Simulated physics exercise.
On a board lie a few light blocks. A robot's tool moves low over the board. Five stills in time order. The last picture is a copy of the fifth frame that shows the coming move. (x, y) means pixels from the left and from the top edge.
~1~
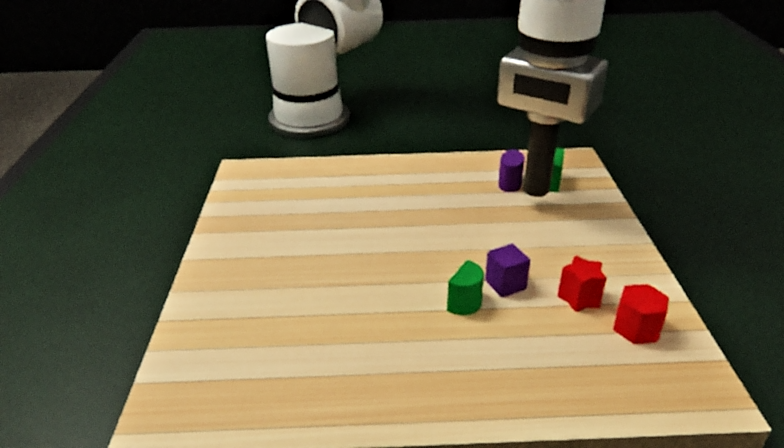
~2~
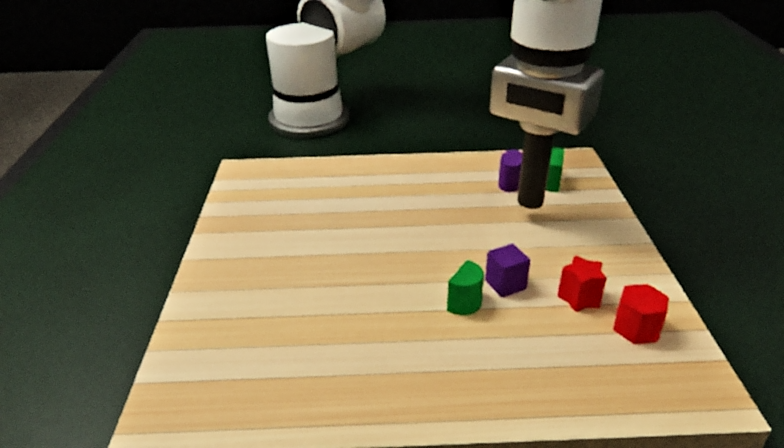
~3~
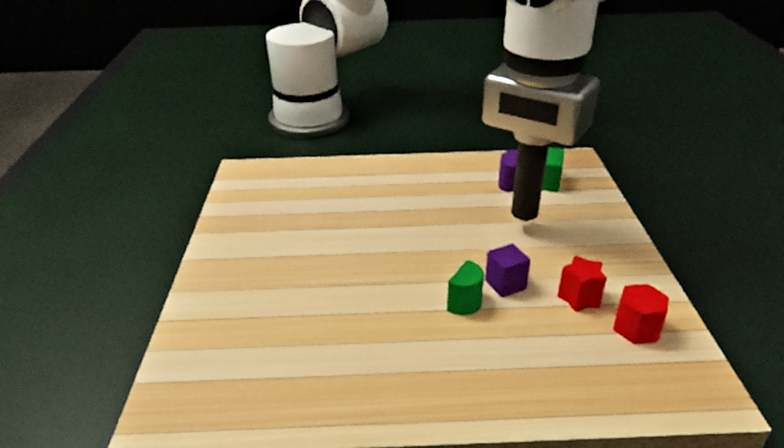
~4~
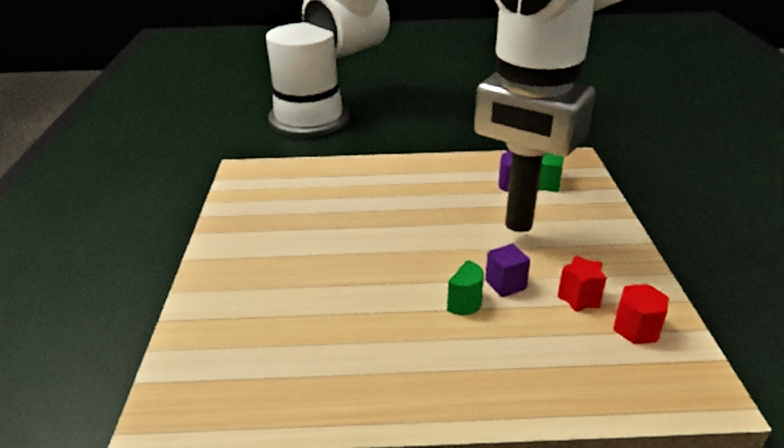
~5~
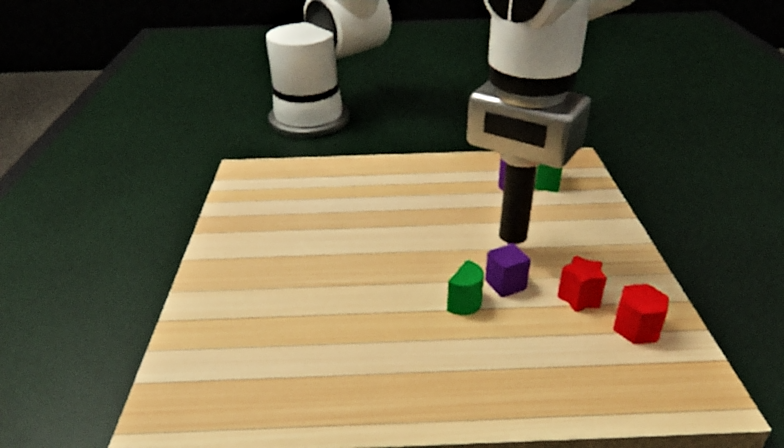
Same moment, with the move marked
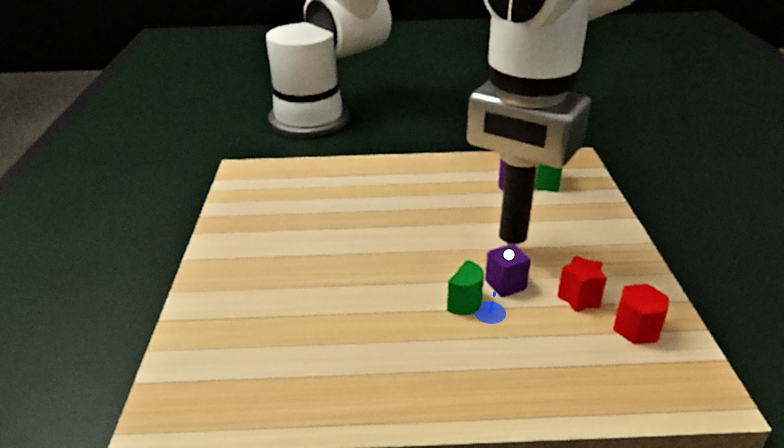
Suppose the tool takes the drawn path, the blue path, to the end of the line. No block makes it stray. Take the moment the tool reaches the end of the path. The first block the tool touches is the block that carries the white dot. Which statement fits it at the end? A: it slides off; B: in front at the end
B: In front at the end.
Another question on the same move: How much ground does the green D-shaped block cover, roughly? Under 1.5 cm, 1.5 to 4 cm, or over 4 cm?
It goes 1.5 to 4 cm.
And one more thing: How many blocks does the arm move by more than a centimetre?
Two blocks move.
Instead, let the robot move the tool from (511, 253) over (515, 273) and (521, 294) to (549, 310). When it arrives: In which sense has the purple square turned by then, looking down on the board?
With the clock.
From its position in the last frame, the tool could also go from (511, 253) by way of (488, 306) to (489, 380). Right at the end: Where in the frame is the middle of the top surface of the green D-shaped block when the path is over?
The middle of its upper face should be somewhere near (452, 292).
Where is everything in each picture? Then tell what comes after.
Tip of the tool (536, 191), middles of tops, green D-shaped block (468, 273), purple square (509, 255), red star block (586, 268), in the first frame.
Tool (530, 202), nothing pushed, in the second frame.
Tool (525, 214), nothing pushed, in the third frame.
Tool (519, 225), nothing pushed, in the fourth frame.
Tool (513, 236), green D-shaped block (468, 273), purple square (509, 255), red star block (586, 268), in the fifth frame.
The line goes from (511, 253) via (501, 270) and (496, 290), ending at (490, 312); the dot is on the purple square.
The first path, step by step. One third of the way, tool (502, 255); purple square (507, 264).
Two thirds of the way, tool (497, 275); purple square (507, 283).
At the end, tool (492, 296); green D-shaped block (457, 283), turned 35° clockwise; purple square (508, 306); red star block unmoved.
